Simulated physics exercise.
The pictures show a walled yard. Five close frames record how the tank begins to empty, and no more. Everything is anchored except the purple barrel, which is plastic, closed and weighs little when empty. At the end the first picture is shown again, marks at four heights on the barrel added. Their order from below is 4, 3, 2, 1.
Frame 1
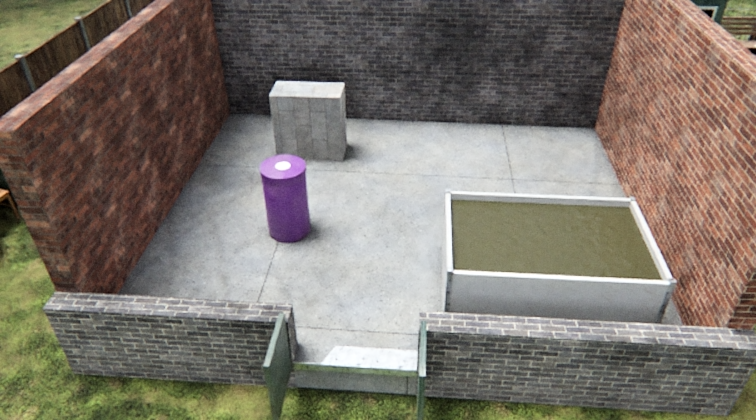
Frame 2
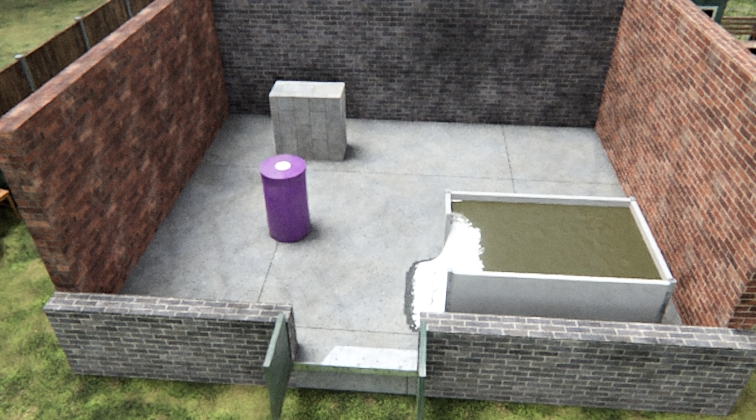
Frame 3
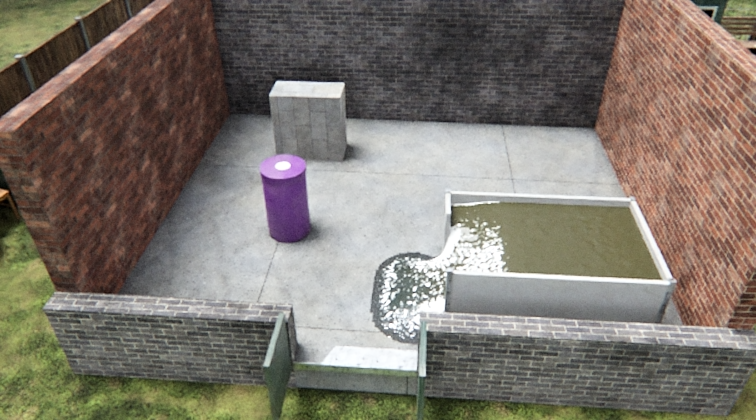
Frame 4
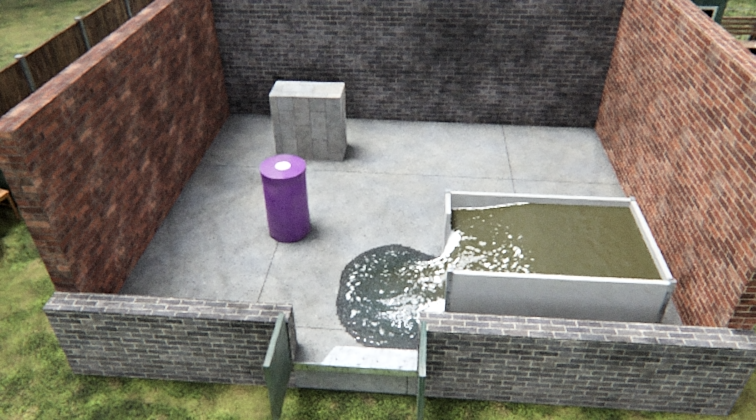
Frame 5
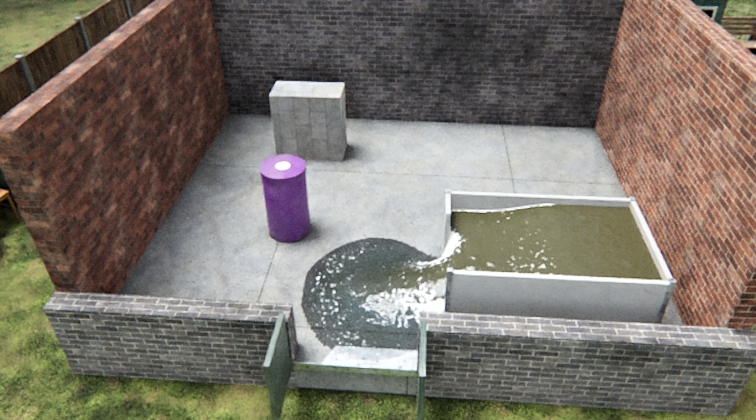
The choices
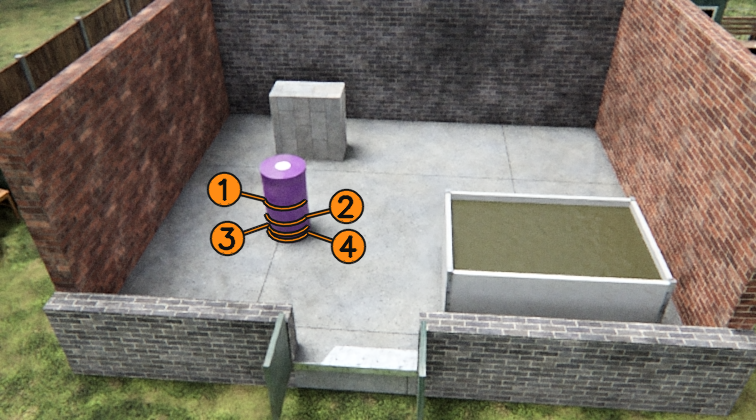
Murky water sits level in a full white-walled tank at the right of a brick-walled yard, then pours out through its left side in a white, foamy gush. It spreads leftward over the concrete as a dark, rounded, foam-flecked puddle near the open gate, while the purple barrel stays still.
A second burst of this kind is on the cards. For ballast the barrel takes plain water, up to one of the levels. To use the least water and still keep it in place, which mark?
Use level 2.
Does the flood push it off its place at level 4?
Yes, that goes wrong.
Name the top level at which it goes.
The answer is 3.
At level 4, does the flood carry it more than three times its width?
Yes, it does.
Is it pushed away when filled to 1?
No, that is safe.
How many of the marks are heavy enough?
Two of the four.
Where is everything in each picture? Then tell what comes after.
The first frame shows lid of the purple barrel at (282, 166); tank full, its middle at (547, 239); open gate at (356, 311).
In the second frame, 1 % of the ground wet, in view closest to the barrel at (420, 268).
In the third frame, 3 % of the ground wet, in view closest to the barrel at (393, 262).
In the fourth frame, 6 % of the ground wet, in view closest to the barrel at (365, 257).
The fifth frame shows lid of the purple barrel at (282, 166); 8 % of the ground wet, in view closest to the barrel at (326, 262).
On the marked copy, 1 at (281, 208); 2 at (283, 224); 3 at (284, 234); 4 at (285, 240); from the bottom up 4, 3, 2, 1.
If 1 is chosen, it does not move.
If 2 is chosen, it does not move.
If 3 is chosen, it is pushed about half its own width away.
If 4 is chosen, it is pushed about 6 times its own width away.
